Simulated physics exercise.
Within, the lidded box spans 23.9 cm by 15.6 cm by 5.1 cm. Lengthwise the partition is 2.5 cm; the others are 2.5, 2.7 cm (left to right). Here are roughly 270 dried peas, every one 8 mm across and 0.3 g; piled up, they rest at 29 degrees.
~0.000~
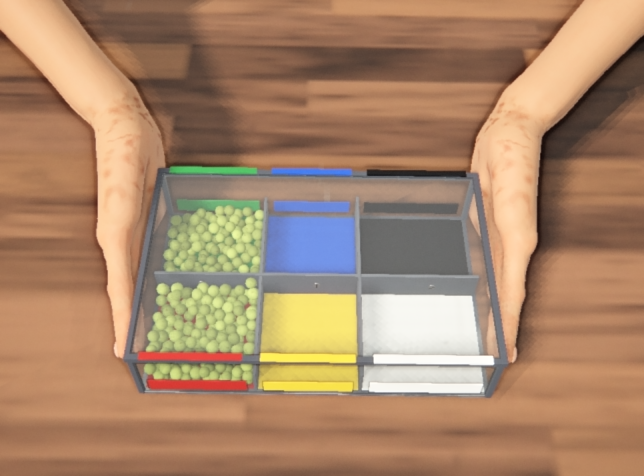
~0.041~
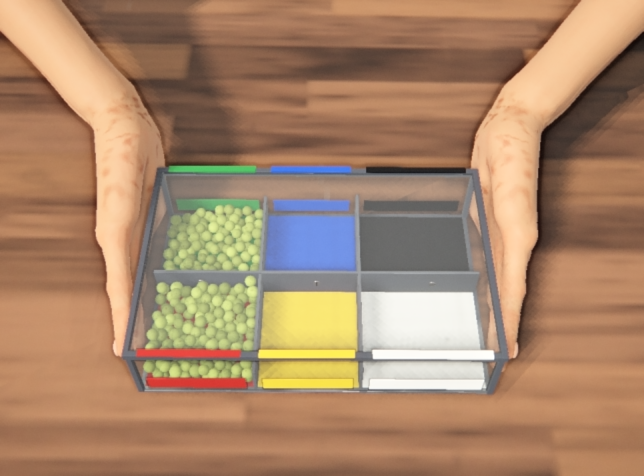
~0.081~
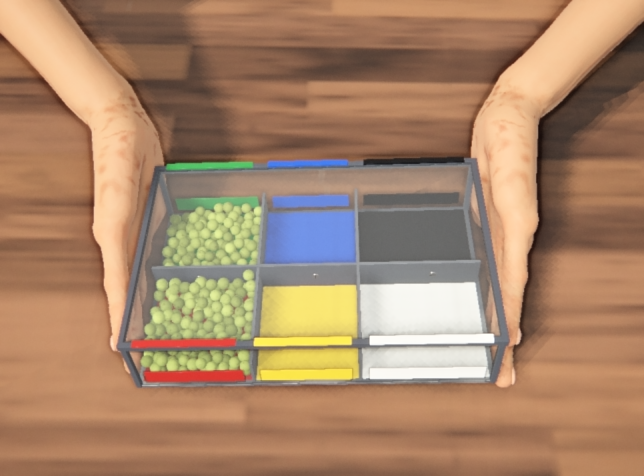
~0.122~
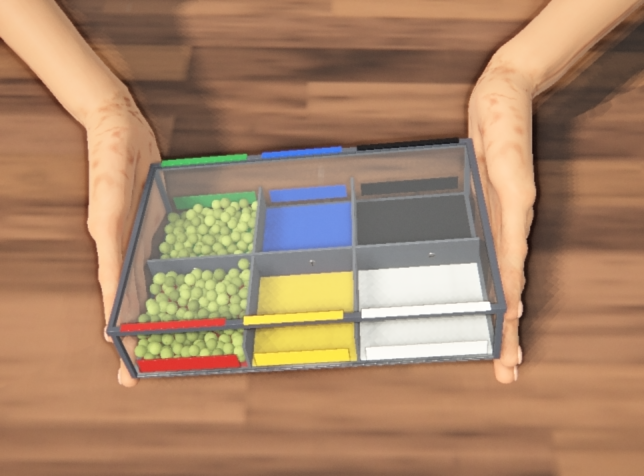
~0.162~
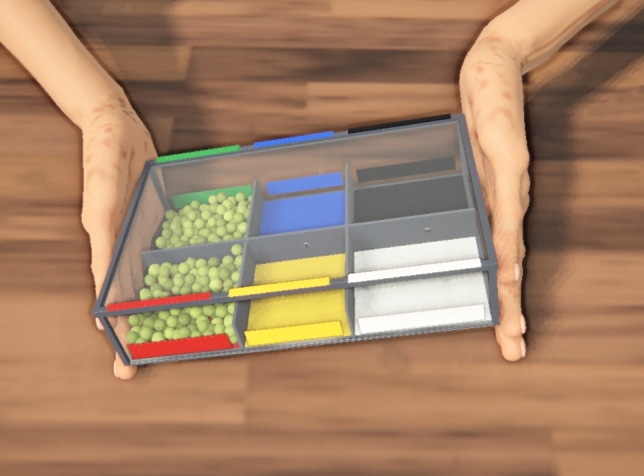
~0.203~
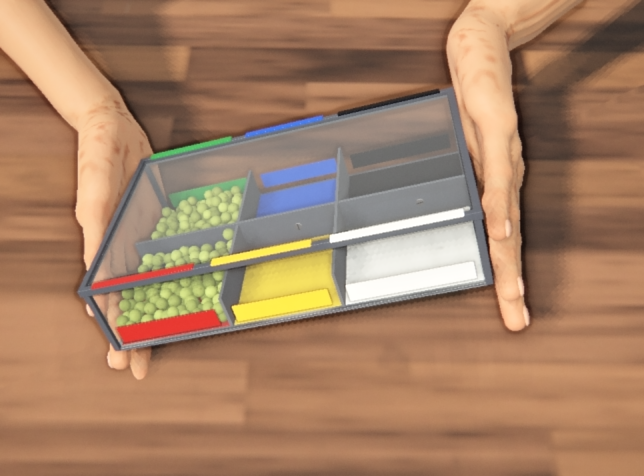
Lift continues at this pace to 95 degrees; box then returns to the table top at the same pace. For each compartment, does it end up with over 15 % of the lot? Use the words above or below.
Red: Above; blue: Below; green: Above; yellow: Below; white: Below; black: Below.
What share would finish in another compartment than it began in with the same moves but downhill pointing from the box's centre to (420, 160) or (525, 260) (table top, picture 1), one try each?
The share comes to roughly 70 in a hundred, then roughly 100 in a hundred.
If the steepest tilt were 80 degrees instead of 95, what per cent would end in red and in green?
Shares: Red 35, green 65, per cent.
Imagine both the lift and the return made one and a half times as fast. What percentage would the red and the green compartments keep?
Per cent held - red: 30, green: 70.
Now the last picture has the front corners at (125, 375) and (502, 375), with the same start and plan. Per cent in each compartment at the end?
So it works out as red at 85 percent, blue at 0 percent, green at 10 percent, yellow at 5 percent, white at 0 percent and black at 0 percent.
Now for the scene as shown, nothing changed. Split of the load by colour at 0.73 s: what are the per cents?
You'd see red at 40, blue at 0, green at 60, yellow at 0, white at 0 and black at 0 per cent.
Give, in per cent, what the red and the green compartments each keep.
Red: 25; green: 75.
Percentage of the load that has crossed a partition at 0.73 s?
Value: Close to 15 %.
After 0.73 s, tilt 94 degrees; red 40 %, green 60 %.
Then, at 1.08 s, tilt 39 degrees; red 30 %, green 70 %.
Then, at 1.52 s, tilt 0 degrees; red 25 %, green 75 %.
By 2.2 s all is still; red 25 %, blue 0 %, green 75 %, yellow 0 %, white 0 %, black 0 %.
